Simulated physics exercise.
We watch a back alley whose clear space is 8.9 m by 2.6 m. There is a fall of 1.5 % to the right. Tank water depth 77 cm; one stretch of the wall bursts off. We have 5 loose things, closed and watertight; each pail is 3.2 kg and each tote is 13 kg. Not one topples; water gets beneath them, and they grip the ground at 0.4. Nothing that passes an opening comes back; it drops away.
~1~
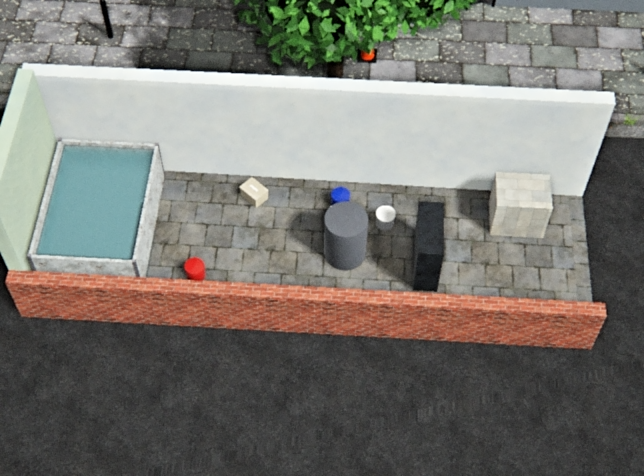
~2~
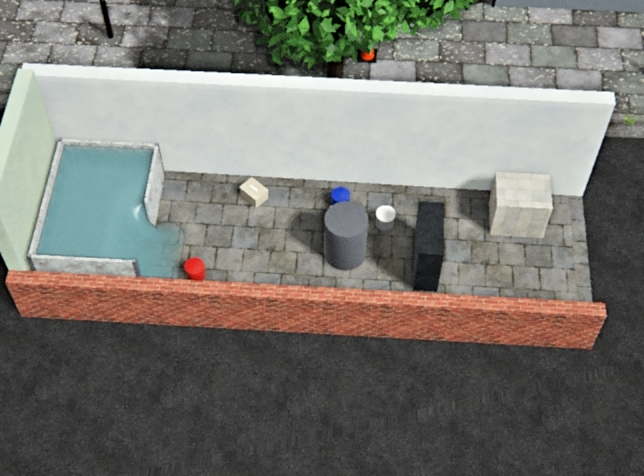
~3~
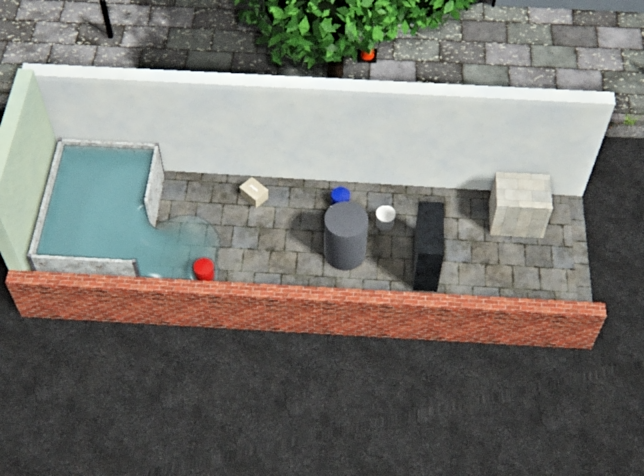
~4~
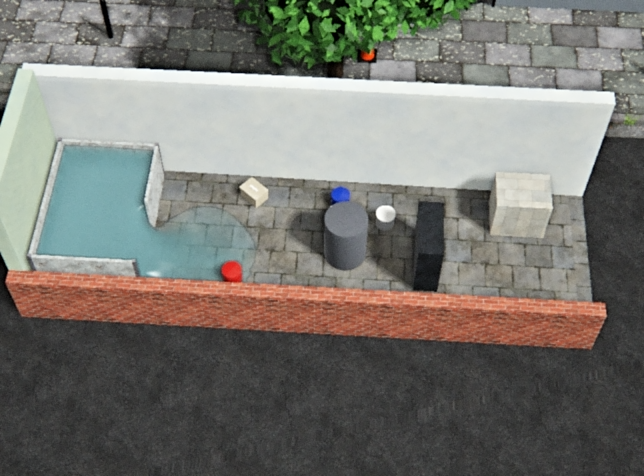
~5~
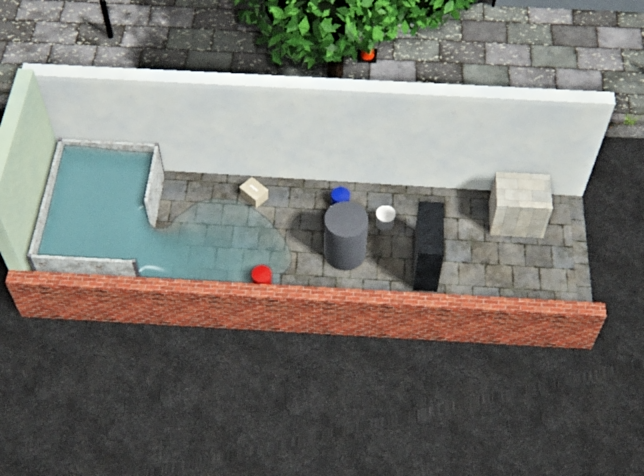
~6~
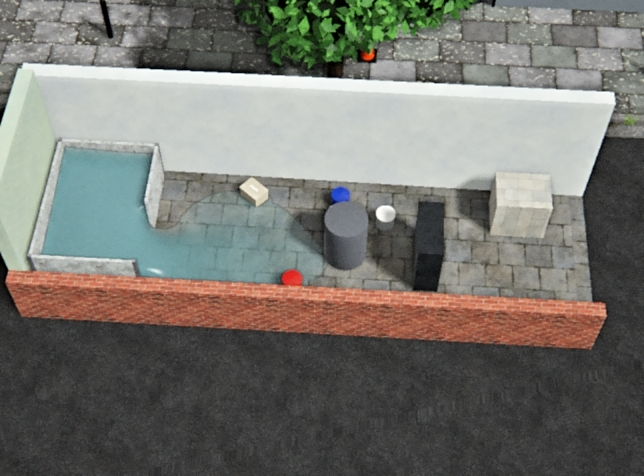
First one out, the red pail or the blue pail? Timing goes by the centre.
The red one is out first.
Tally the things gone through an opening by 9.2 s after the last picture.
It comes to 3.
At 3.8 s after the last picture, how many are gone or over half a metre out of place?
The number comes to 4.
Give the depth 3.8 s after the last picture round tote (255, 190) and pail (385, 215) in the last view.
Roughly 7 and 10 cm.
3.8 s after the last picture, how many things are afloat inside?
3.
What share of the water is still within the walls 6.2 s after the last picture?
Around 66 % of the water.
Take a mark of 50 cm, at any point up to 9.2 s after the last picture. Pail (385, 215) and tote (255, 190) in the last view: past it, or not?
Result, as listed: Above / below.
Then, 1.2 s after the last picture the red pail is near (589, 295), 6.4 m from its start, aground; the blue pail is near (424, 186), 1.4 m from its start, afloat; 0 of 5 are out; 1 afloat.
Then, 3.8 s after the last picture the red pail has gone out (1.3 s after the last picture); the blue pail is near (502, 270), 3.0 m from its start, afloat; 1 of 5 are out; 3 afloat.
Then, 6.2 s after the last picture the red pail has gone out (1.3 s after the last picture); the blue pail has gone out (5.2 s after the last picture); 2 of 5 are out; 2 afloat.
Then, 9.2 s after the last picture the red pail has gone out (1.3 s after the last picture); the blue pail has gone out (5.2 s after the last picture); 3 of 5 are out; 1 afloat.
